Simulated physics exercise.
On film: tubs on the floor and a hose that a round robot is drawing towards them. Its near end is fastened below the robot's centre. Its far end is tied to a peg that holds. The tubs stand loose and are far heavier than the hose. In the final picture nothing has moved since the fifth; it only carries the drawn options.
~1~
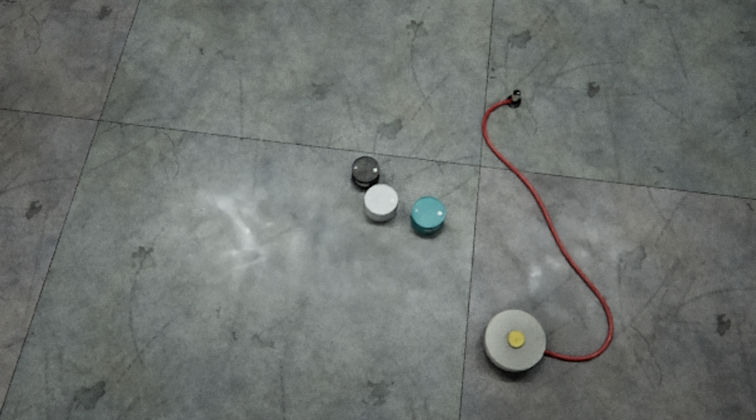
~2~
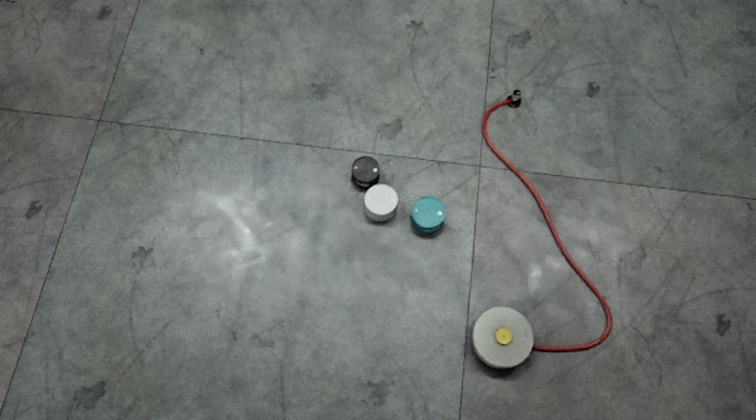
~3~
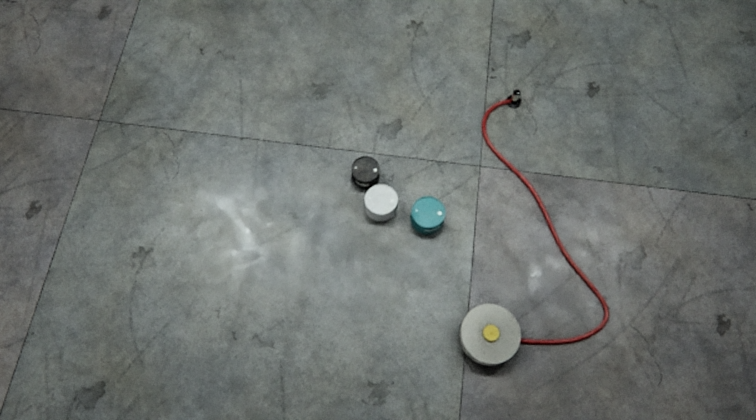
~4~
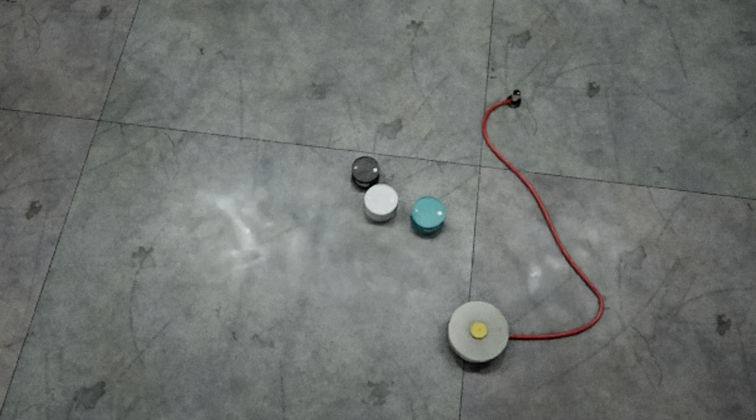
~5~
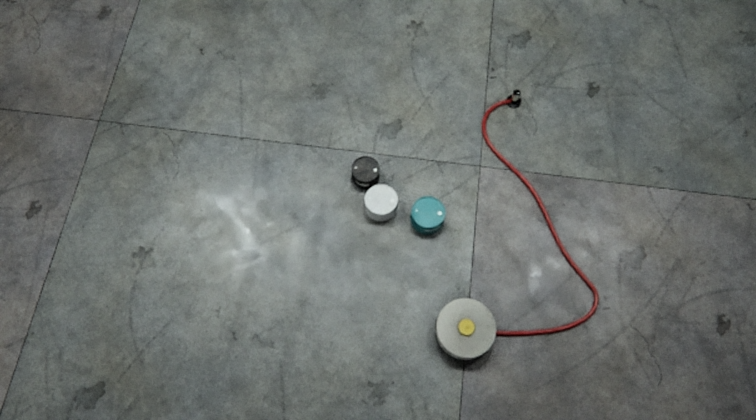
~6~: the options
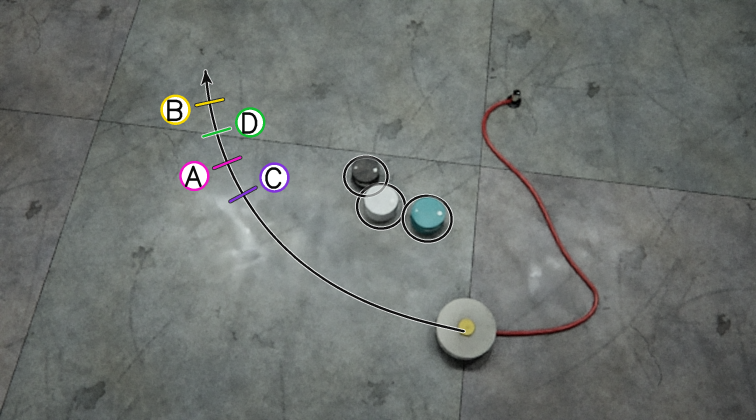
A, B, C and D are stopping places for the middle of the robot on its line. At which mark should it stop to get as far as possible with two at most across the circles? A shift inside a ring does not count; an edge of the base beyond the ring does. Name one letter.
The limit holds up to D.
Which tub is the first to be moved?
Turquoise.
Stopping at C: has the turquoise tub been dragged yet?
By then, no.
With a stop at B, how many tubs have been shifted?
By then, three.
On the marked copy, A at (227, 163); B at (210, 102); C at (243, 194); D at (217, 132); the route from (464, 331) via (270, 231) to (205, 71).
With D. Early on, robot (342, 287).
Further on, robot (254, 210).
At the end, robot (214, 128); turquoise tub (412, 191); one over the rings.
As for the rest, A is within the limit but short; B has three over the rings; C is within the limit but short.
